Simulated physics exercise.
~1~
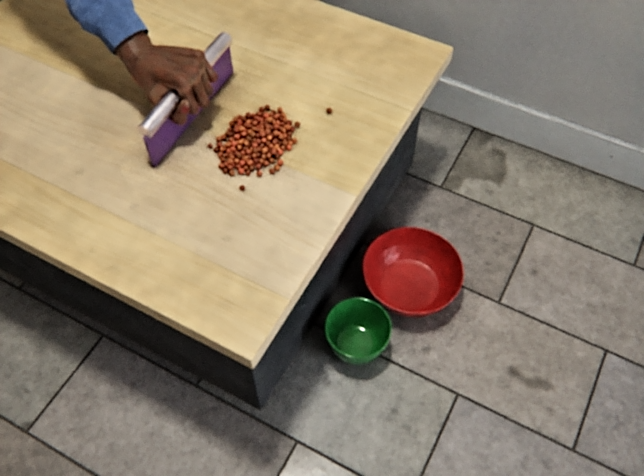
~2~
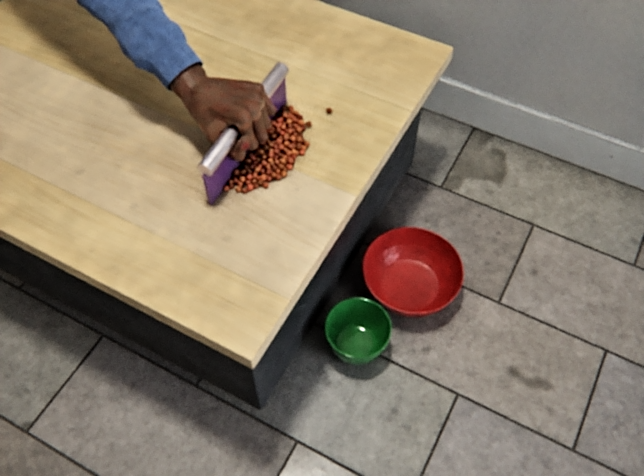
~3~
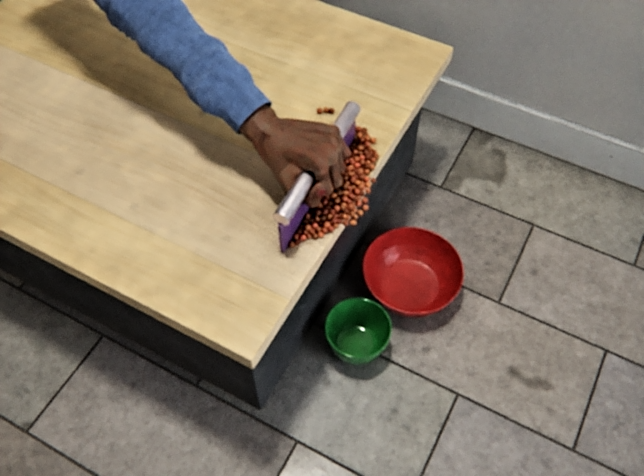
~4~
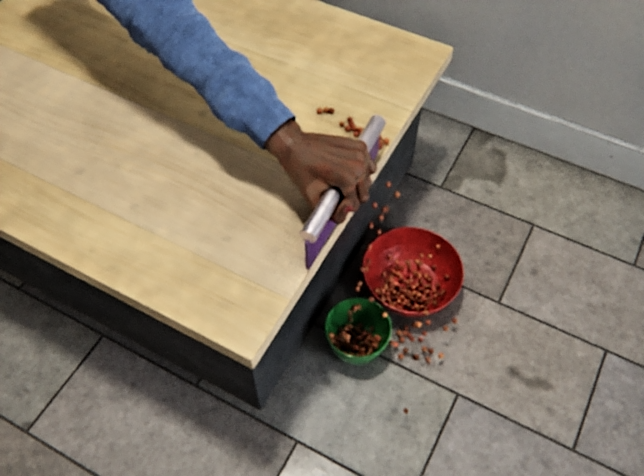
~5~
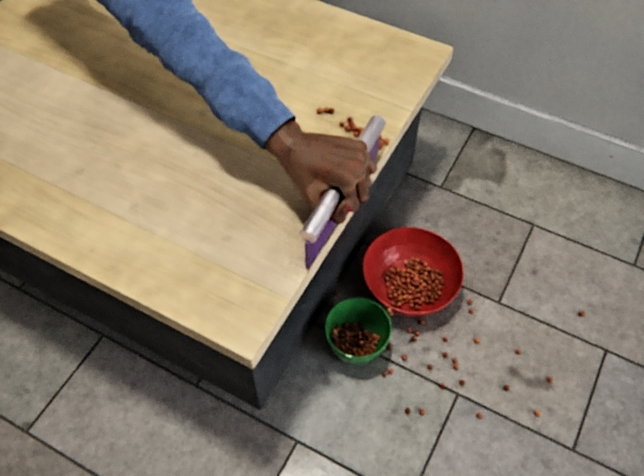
On a wooden tabletop, a hand in a blue sleeve pushed a pile of small reddish-brown pellets rightward over the edge with a scraper, and most dropped into the red and green bowls below, while some scattered across the tiles and a few stayed on top.
